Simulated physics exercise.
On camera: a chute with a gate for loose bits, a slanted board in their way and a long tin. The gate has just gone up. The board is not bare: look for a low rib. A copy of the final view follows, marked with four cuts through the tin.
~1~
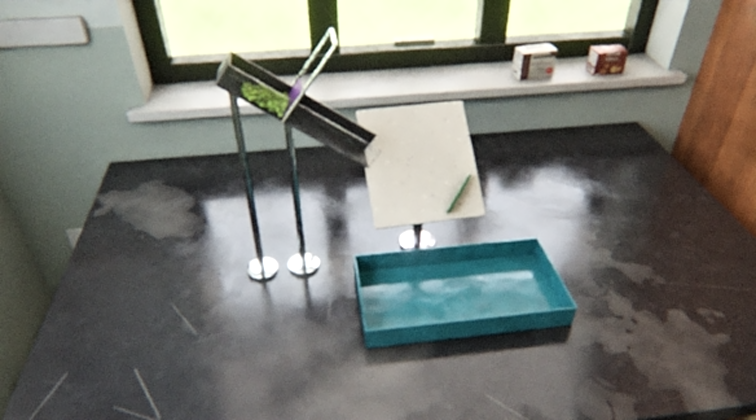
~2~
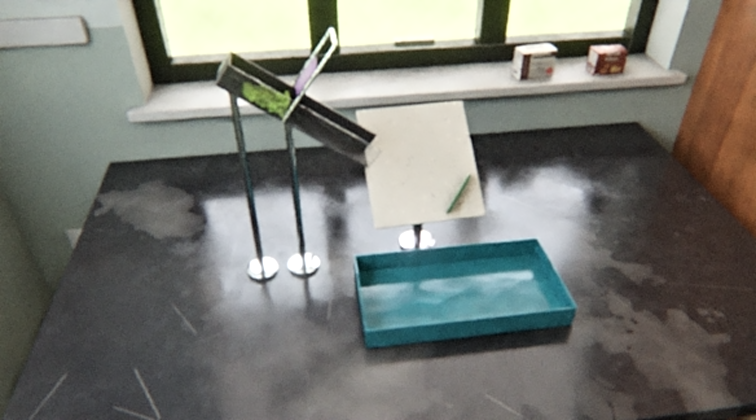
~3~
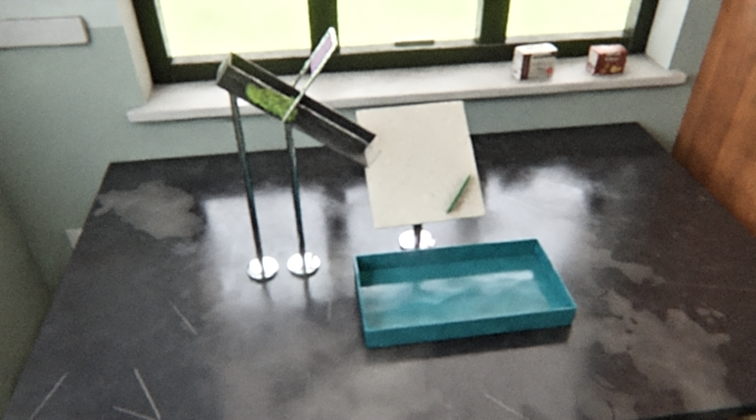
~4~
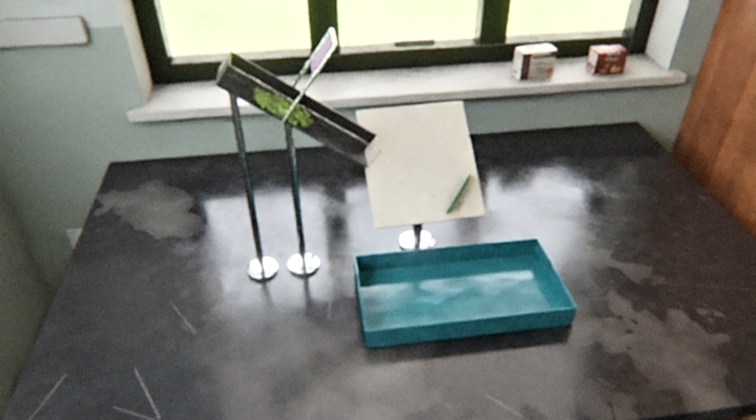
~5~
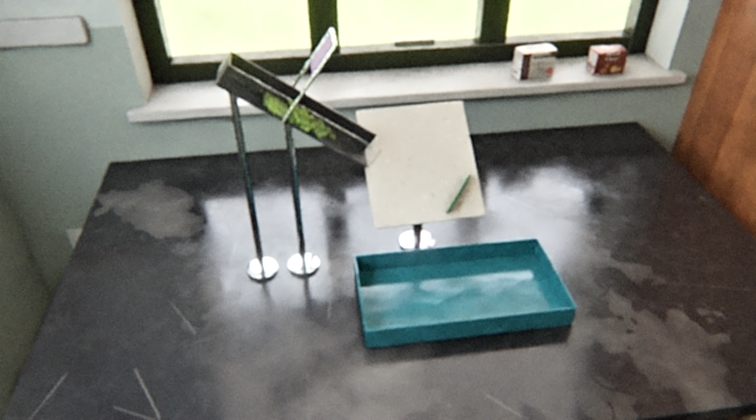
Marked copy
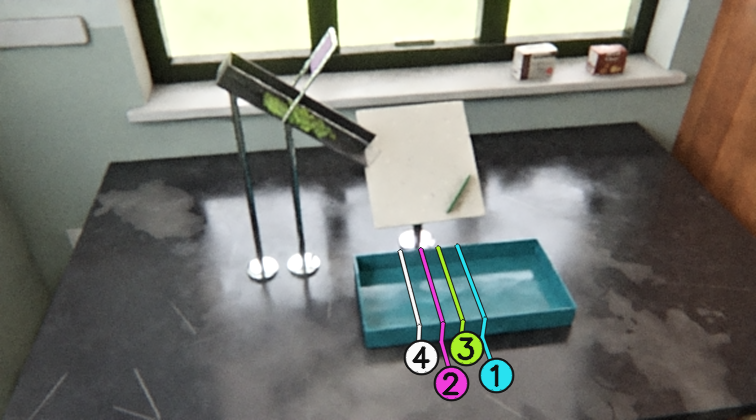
Dark table by a window holding a teal tin and tilted white board, with green peas sliding down a raised black chute.
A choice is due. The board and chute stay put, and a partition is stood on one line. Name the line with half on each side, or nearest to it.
3 works best here.
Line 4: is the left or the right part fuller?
The right side.
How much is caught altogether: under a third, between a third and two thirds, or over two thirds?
About that: Over two thirds.
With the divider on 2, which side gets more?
More lands on the right.
On the marked copy, line 1 crosses the front rim at (484, 318); line 2 crosses the front rim at (442, 322); line 3 crosses the front rim at (462, 320); line 4 crosses the front rim at (419, 325).
With 1, of what is caught, nearly all on the left of the divider, a small part on the right.
With 2, of what is caught, a small part on the left of the divider, most on the right.
With 3, of what is caught, about half on the left of the divider, about half on the right.
With 4, of what is caught, a stray few on the left of the divider, nearly all on the right.
